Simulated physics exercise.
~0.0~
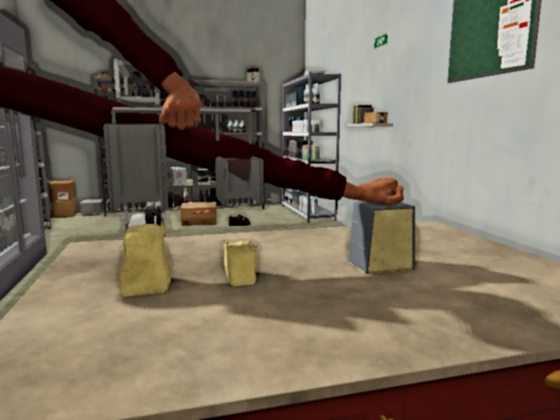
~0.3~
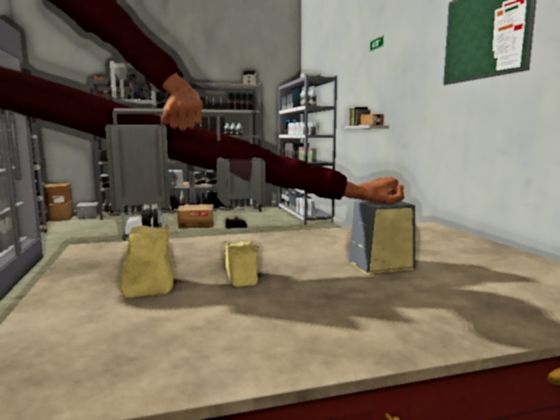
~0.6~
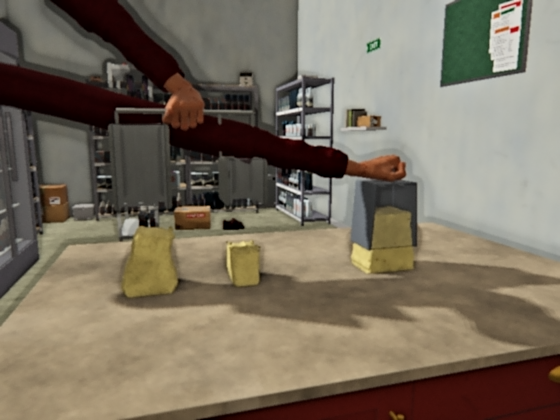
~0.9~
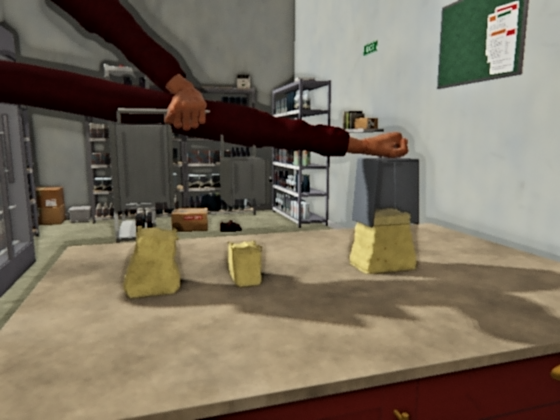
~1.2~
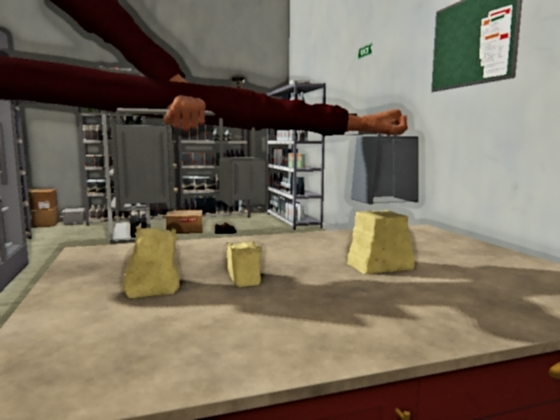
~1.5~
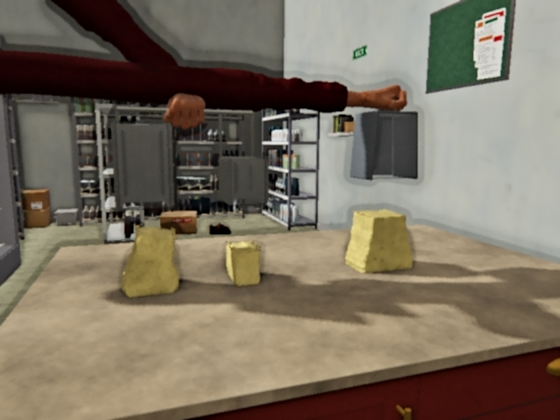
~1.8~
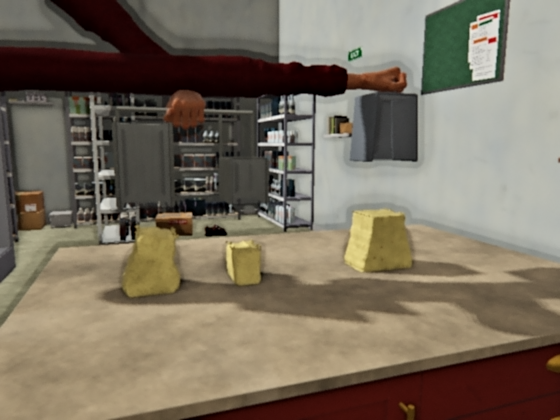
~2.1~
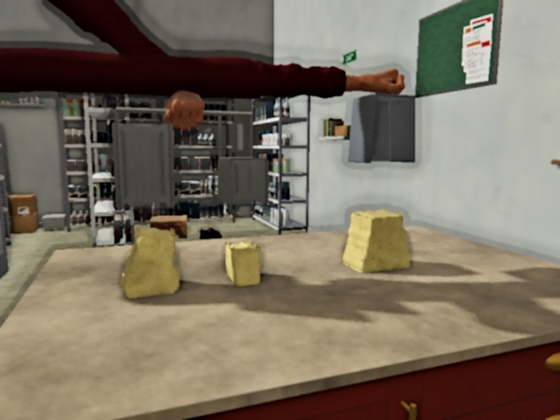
In a storeroom with metal shelves, a hand in a dark red sleeve lifted a grey tin straight up off a pale yellow lump on a table, then held it above while the lump stayed standing beside two smaller blocks, barely slumped.
